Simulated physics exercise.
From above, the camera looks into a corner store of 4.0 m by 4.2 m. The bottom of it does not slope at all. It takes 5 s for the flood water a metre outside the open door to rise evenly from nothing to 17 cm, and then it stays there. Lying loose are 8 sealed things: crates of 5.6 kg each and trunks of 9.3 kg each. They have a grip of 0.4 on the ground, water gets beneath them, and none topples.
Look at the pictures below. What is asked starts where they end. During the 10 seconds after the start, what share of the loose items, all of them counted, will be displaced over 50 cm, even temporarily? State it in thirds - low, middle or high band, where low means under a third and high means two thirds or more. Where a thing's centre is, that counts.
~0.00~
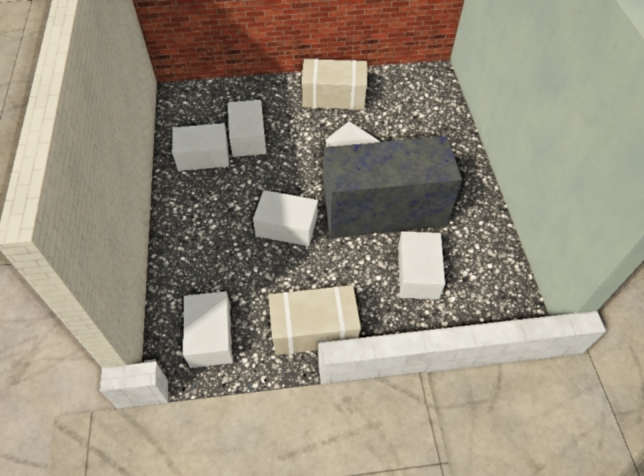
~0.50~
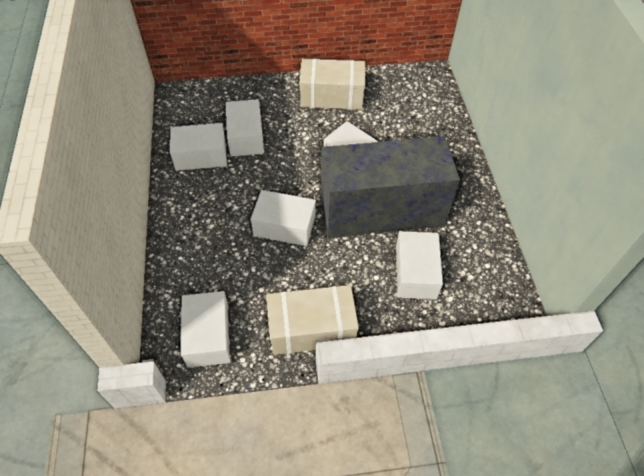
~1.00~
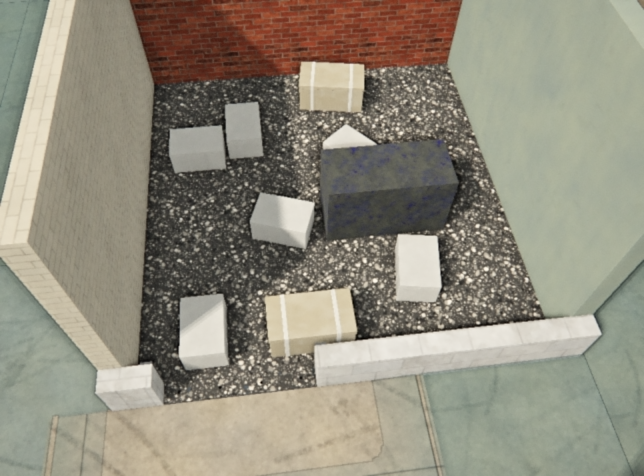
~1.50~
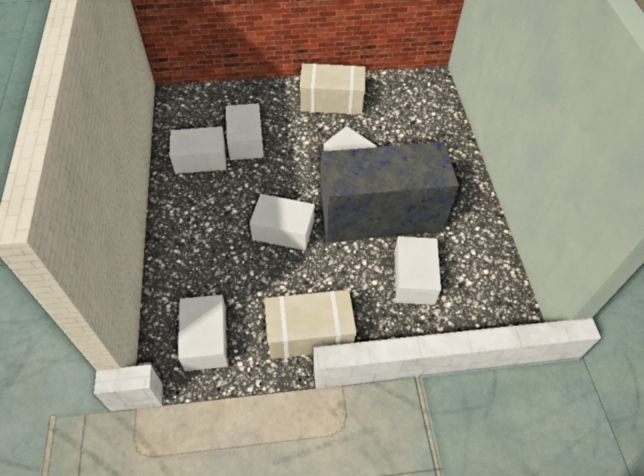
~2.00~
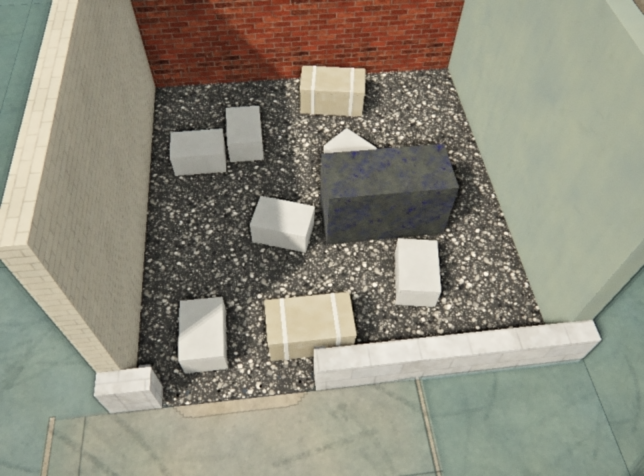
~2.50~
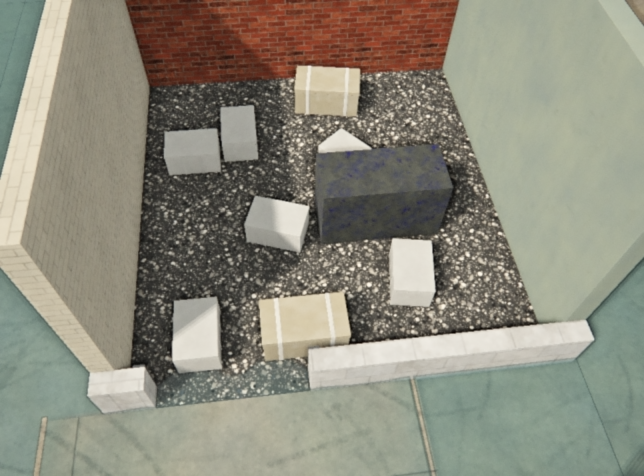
High band.
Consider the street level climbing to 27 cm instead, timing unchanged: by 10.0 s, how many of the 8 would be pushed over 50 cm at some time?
Under that setup the answer is 7.
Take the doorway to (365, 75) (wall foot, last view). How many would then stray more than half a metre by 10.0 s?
Then 3 of them would.
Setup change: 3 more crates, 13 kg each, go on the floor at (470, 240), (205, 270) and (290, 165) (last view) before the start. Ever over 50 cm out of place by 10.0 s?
In the same order as the question: Not as far, farther, farther.
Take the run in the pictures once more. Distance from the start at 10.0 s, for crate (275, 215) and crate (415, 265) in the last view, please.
Respectively 250 and 60 centimetres.
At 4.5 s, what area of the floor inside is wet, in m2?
Close to 3.5 m2, I'd say.
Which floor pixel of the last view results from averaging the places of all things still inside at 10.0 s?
I'd say about (353, 164) in the last view.
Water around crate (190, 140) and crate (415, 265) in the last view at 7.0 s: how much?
First roughly 5 cm, second roughly 2 cm.
After 3.5 s 0 of 8 are over 50 cm from their spots; 0 afloat.
After 4.5 s 1 of 8 are over 50 cm from their spots; 0 afloat.
After 7.0 s 5 of 8 are over 50 cm from their spots; 3 afloat.
After 10.0 s 7 of 8 are over 50 cm from their spots, and 7 have been at some point; 6 afloat.
